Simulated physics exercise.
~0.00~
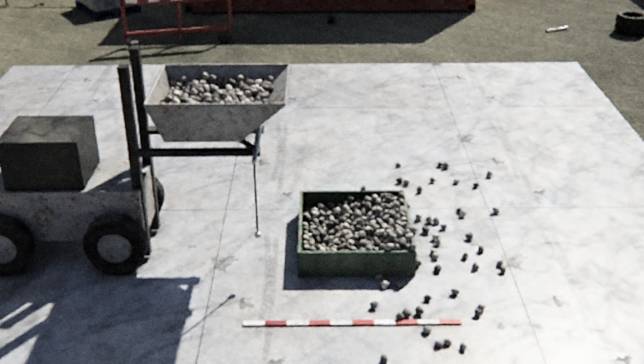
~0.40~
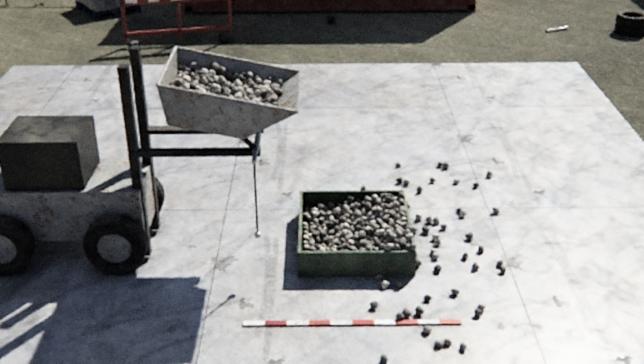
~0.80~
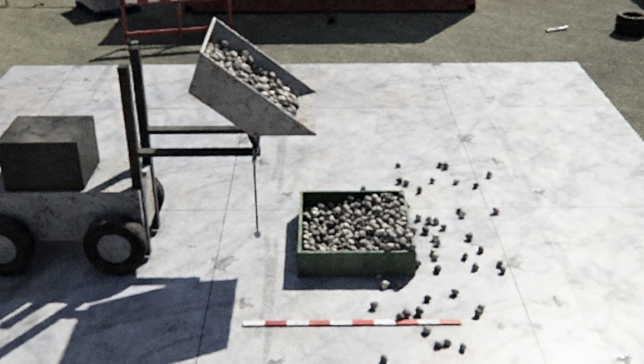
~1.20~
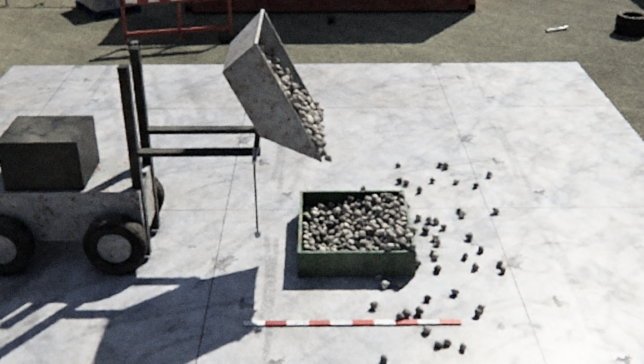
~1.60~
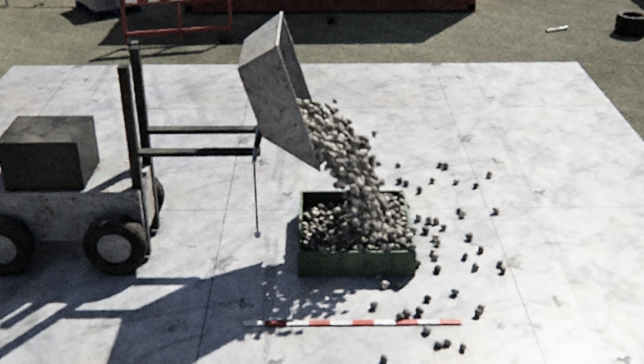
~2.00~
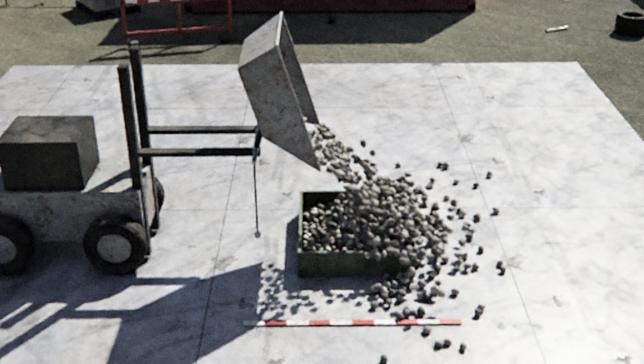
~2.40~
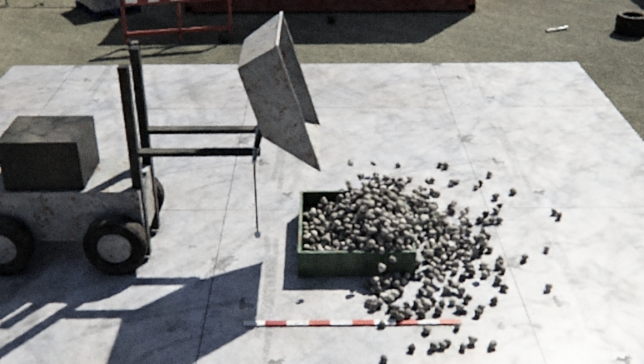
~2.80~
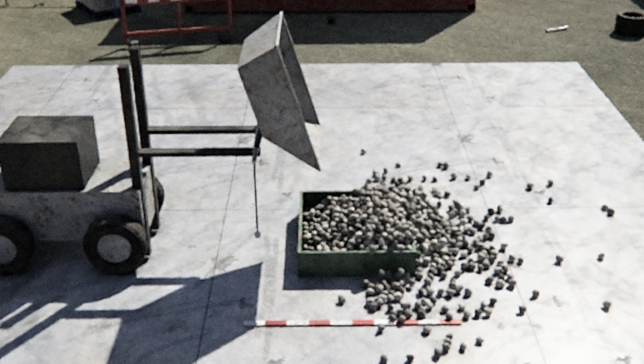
At the start, a forklift on the left holds a skip full of smooth grey stones above and to the left of a green bin already filled with stones, with others scattered on the pale slab to its right. The skip tilts gently to the right, then more steeply, and its stones slide toward the lower lip. Once it is steep, they pour down in a thick stream onto the heap. Many spill over the bin's right side and spread across the slab. Finally the skip hangs empty and still, above a heaped bin with stones strewn widely beside it.
